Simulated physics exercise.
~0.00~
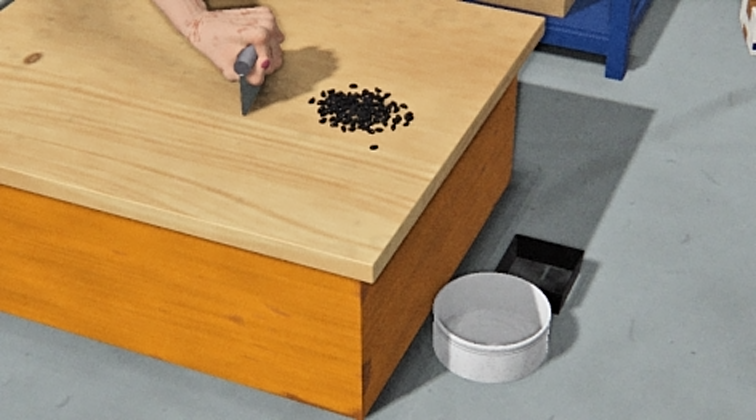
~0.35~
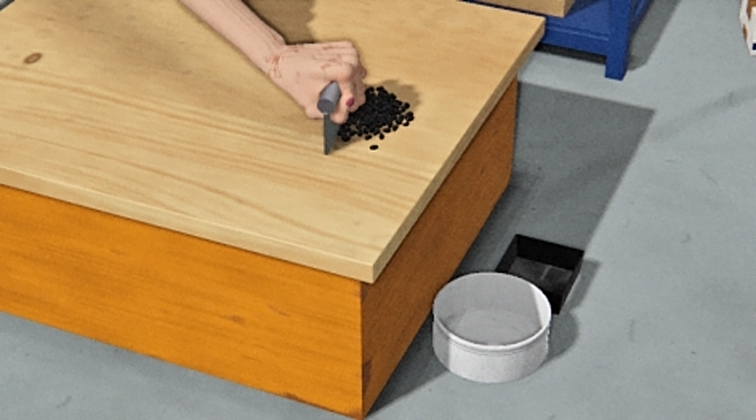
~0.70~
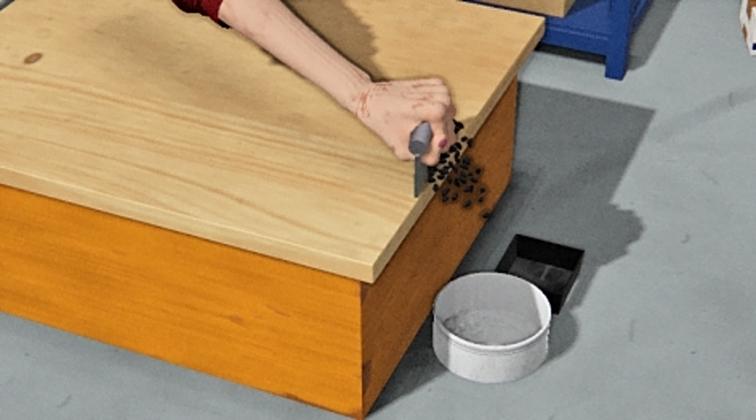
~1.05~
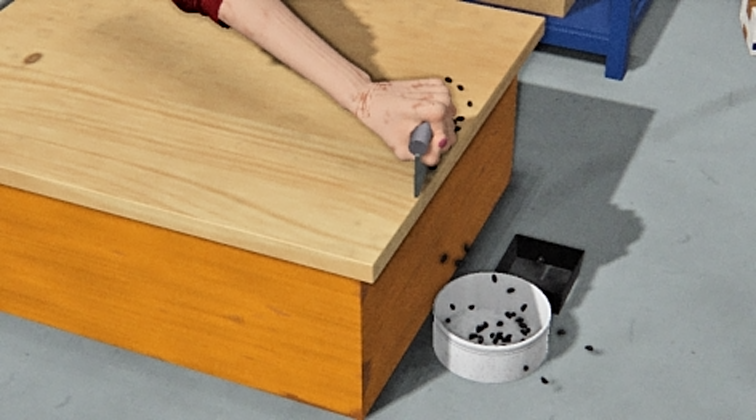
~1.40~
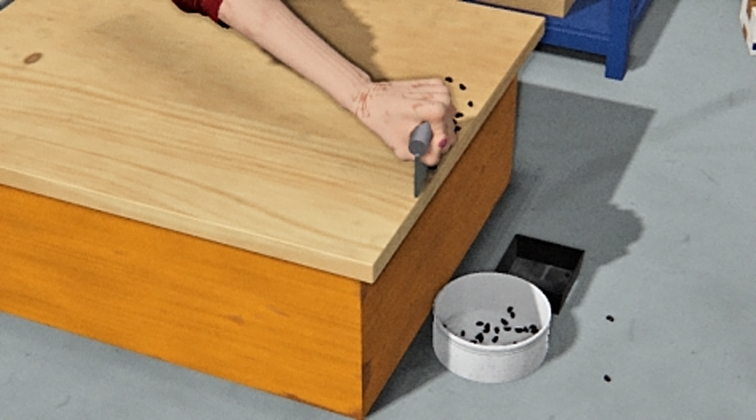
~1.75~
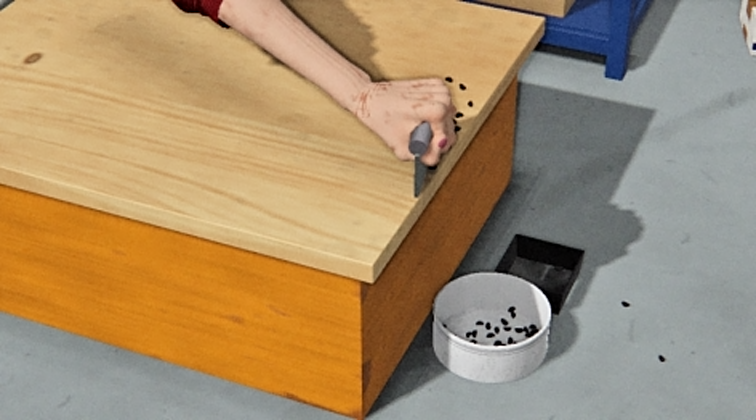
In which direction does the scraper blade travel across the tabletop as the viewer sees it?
The blade moves to the right, coming toward the near edge as it goes, and then stops at the edge of the tabletop.
